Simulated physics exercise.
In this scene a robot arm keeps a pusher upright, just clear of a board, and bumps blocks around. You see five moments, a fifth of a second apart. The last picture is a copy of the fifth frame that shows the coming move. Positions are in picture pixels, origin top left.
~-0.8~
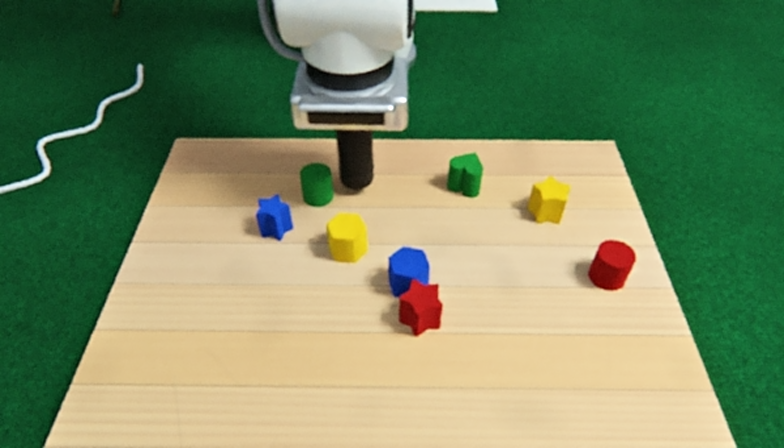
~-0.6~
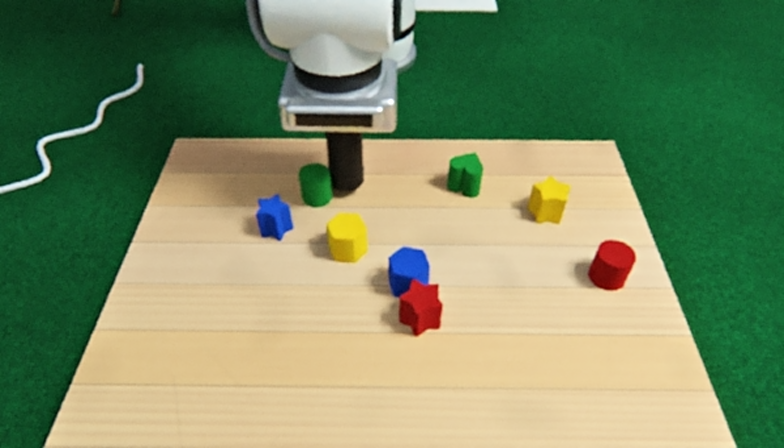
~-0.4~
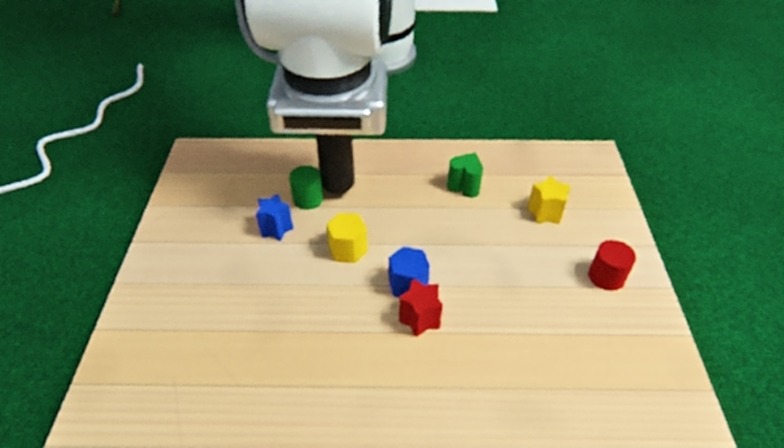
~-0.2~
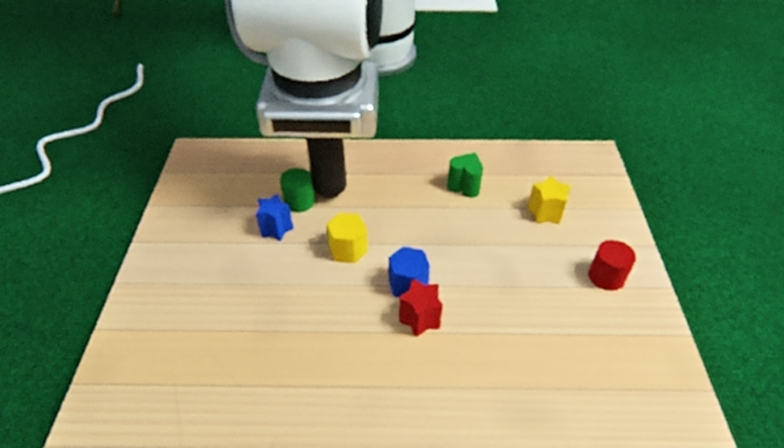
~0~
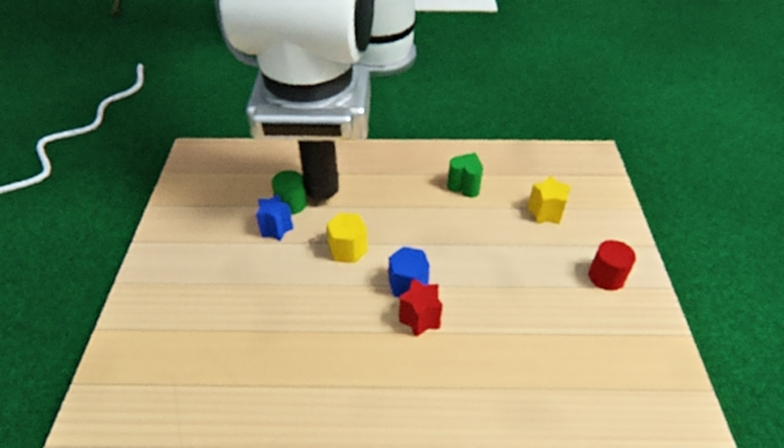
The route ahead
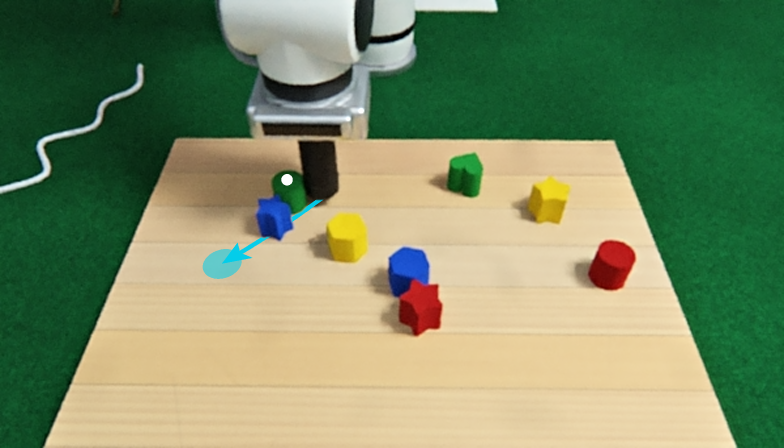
The clip opens on a robot arm with a dark pusher standing beside a green disc on a wooden board scattered with colourful blocks. The arm moves left and pushes the disc left and slightly toward the viewer, up close to the blue star block, while the other blocks stay still.
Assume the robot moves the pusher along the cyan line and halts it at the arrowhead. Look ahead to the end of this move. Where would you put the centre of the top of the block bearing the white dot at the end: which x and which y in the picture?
My best guess is (248, 190).
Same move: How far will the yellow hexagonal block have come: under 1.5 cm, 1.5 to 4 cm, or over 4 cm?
Short of 1.5 cm.
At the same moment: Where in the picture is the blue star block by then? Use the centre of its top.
The answer is (183, 256).
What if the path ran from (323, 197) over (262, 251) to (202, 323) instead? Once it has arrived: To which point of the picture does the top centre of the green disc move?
The middle of its upper face will lie at (257, 188).
The drawn path runs from (323, 197) over (293, 219) and (260, 241) to (222, 264); the dot is on the green disc.
On the path given first. One third of the way, pusher (291, 211); blue star block (259, 213), turned 40° anticlockwise; green disc (256, 188).
Two thirds of the way, pusher (256, 234); blue star block (219, 235), turned 25° anticlockwise; green disc (248, 190).
At the end, pusher (220, 256); blue star block (183, 256); green disc (248, 190); yellow hexagonal block not moved.
